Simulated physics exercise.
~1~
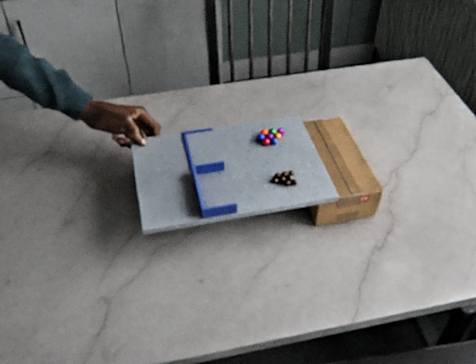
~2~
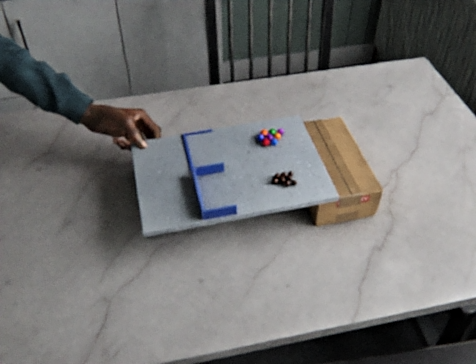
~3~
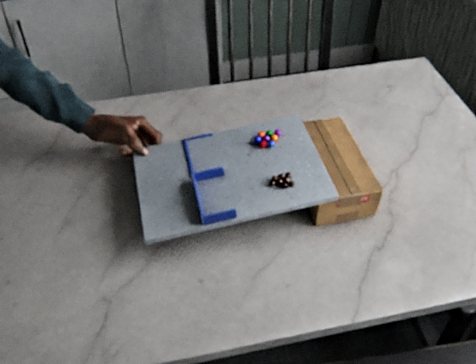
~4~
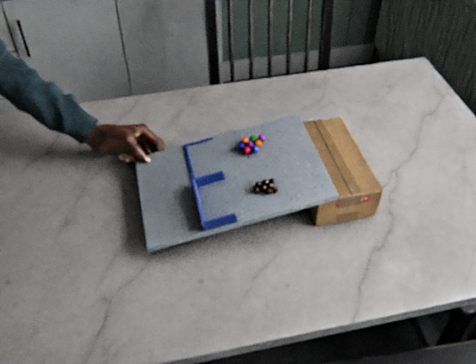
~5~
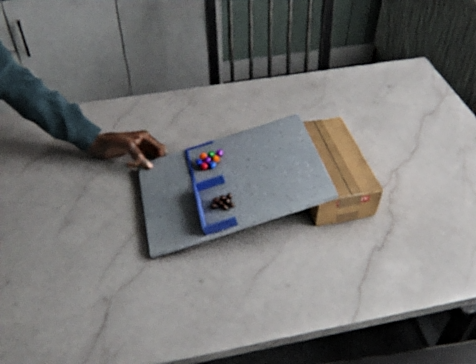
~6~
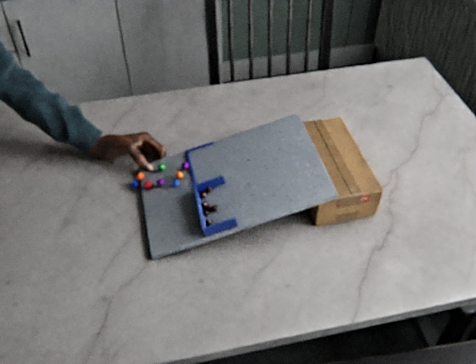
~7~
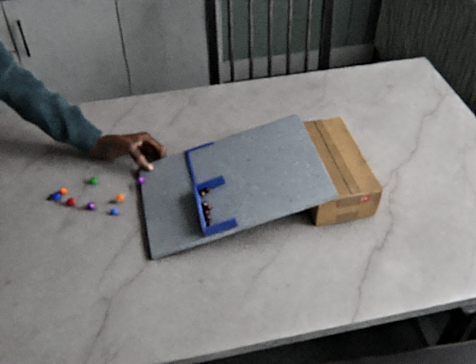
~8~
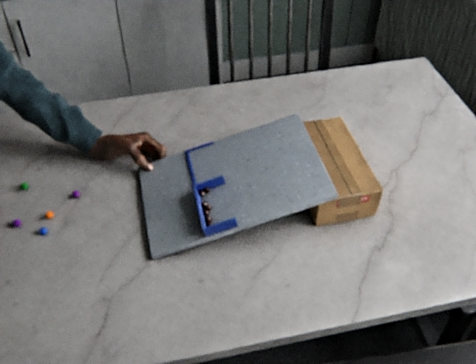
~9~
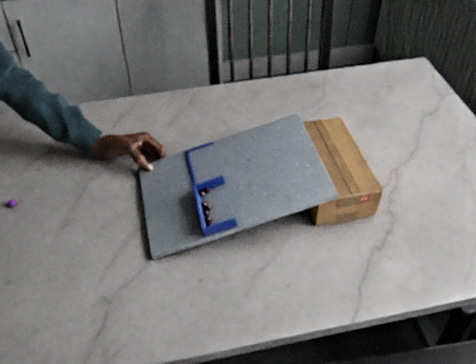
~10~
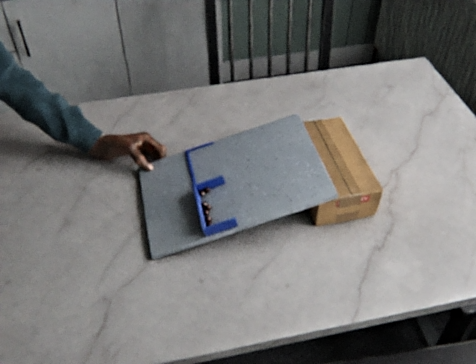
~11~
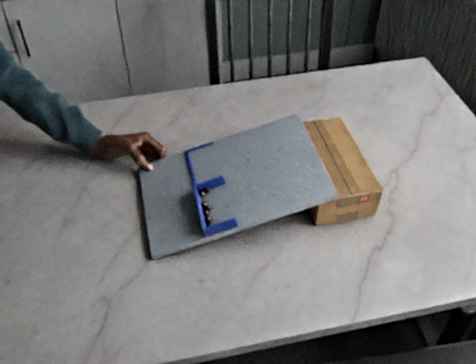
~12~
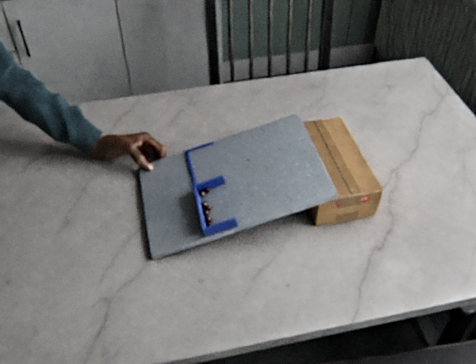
A hand lowered the left end of a gray board propped on a cardboard box, and two clusters of small balls slid left; the colorful ones passed the blue strip and rolled off across the table, while the dark ones stayed caught behind theirs.
